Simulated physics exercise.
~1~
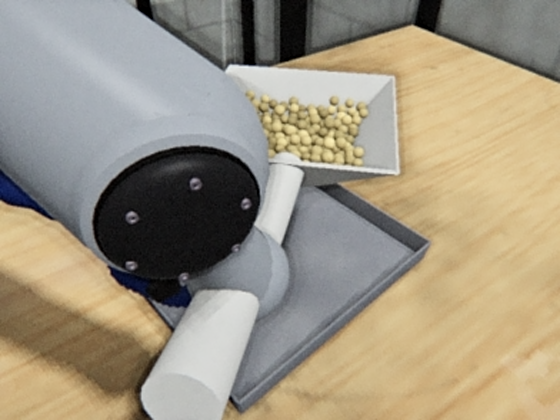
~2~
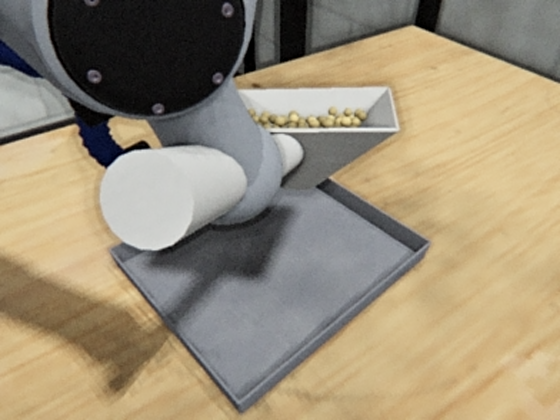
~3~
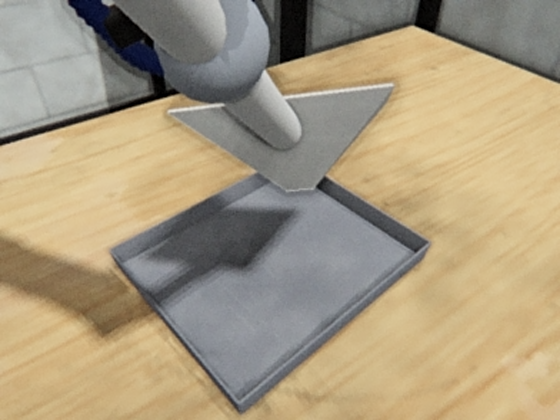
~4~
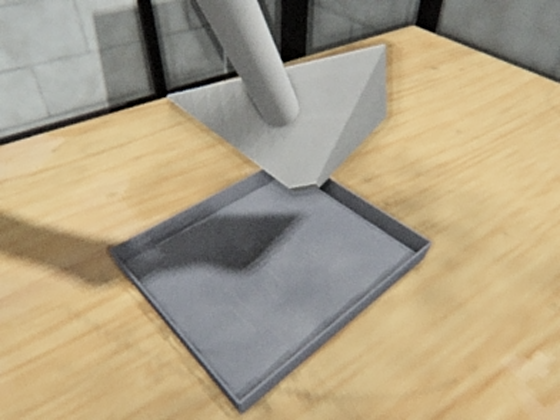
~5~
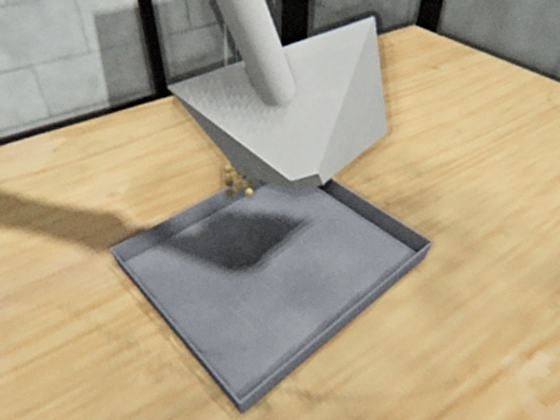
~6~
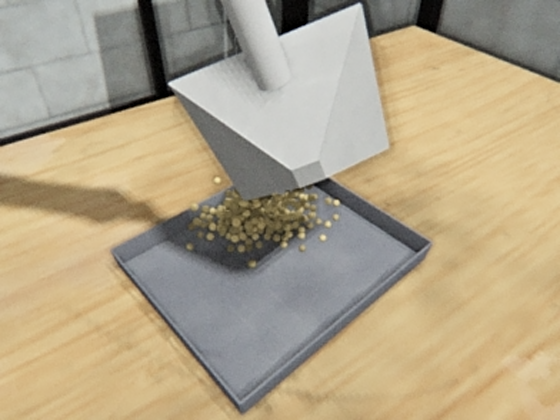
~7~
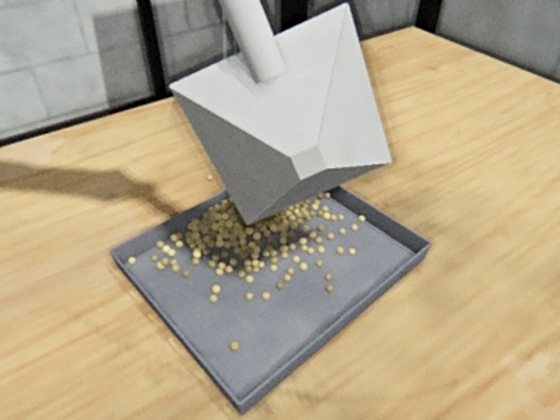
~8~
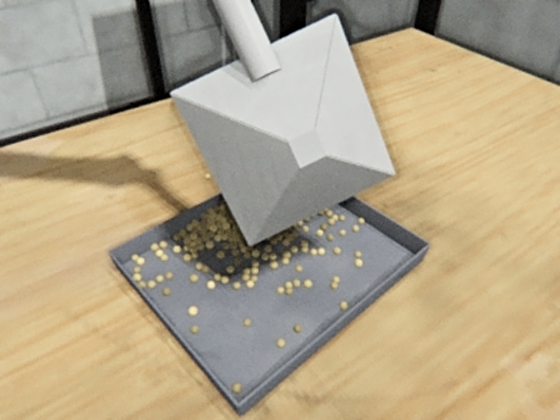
Robot arm tipping a pale scoop of soya beans steadily over a grey tray, spilling them into a loose, scattered layer.
